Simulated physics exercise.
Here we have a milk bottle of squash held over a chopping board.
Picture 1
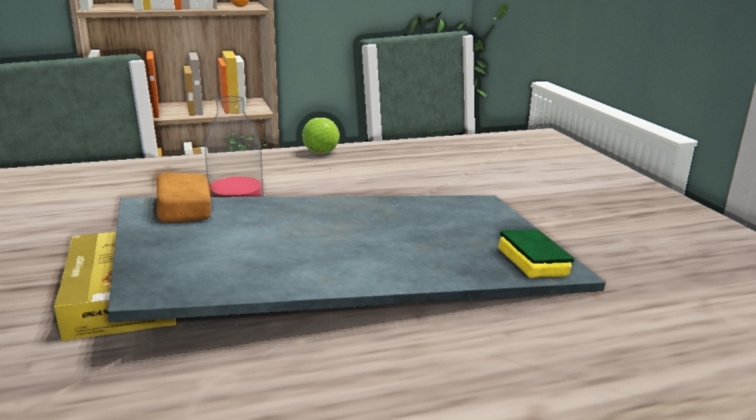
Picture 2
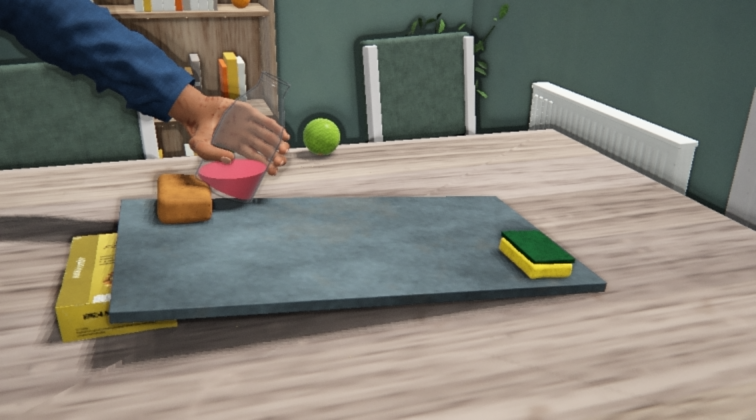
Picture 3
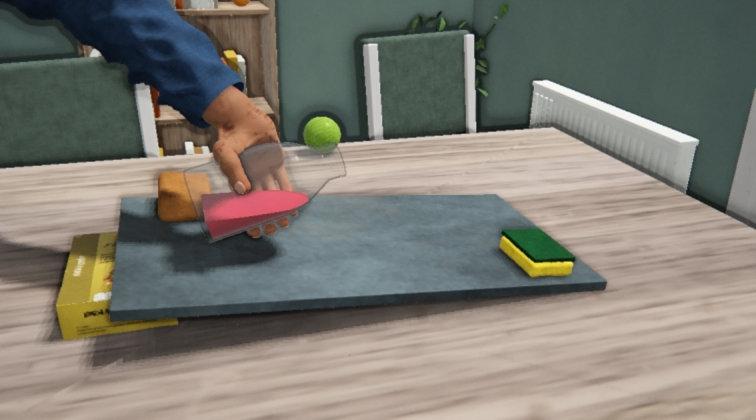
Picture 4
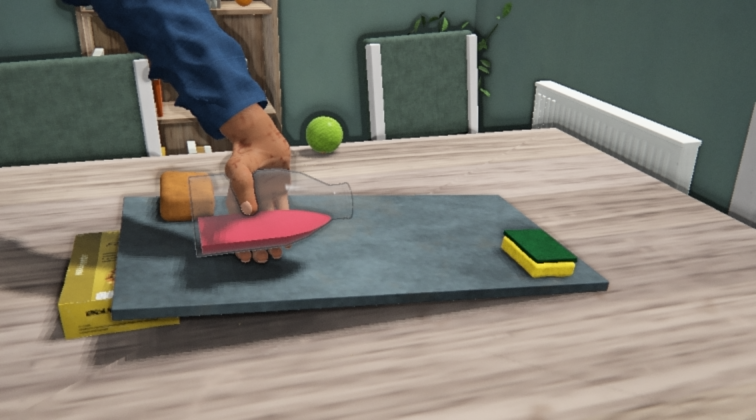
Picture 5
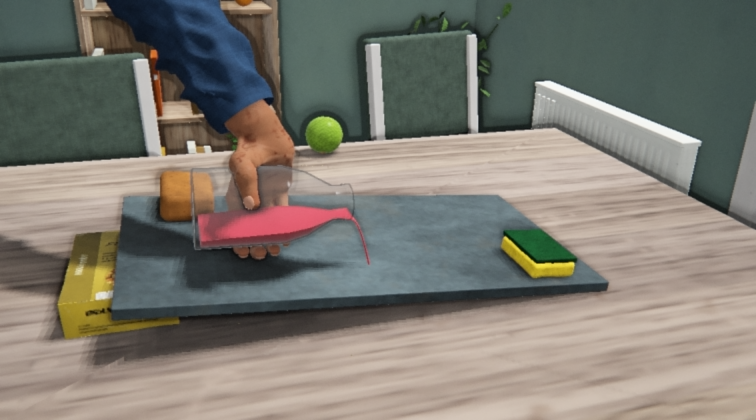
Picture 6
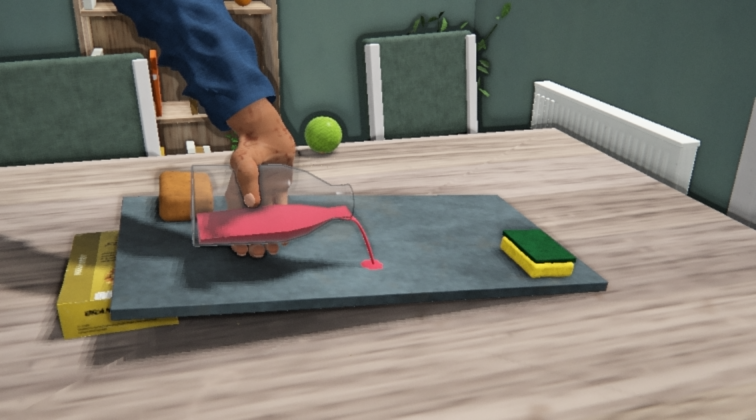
A hand in a blue sleeve reaches in from the upper left, lifts a clear bottle of pink liquid, brings it forward and tilts it until a thin stream runs from its mouth onto a dark board. The board slopes down rightward on a pale wooden table, a yellow box under its left end, bread and a green-topped sponge on it. The nearly steady, slightly raised view shows a green ball, chairs and shelves behind.
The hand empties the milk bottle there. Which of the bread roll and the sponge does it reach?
The bread roll remains untouched; the sponge ends up in the puddle.
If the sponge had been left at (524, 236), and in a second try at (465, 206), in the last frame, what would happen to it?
In the first try it ends up in the puddle; in the second it escapes.
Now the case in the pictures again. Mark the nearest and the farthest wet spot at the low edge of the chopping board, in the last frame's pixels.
It runs from (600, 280) to (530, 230).
A moment on, it runs down to the right; the bread roll is untouched; the sponge is untouched.
Further on, it runs down to the right and off the end; the bread roll is untouched; the sponge is reached.
When it is over, it runs down to the right and off the end; the bread roll is untouched; the sponge is reached.
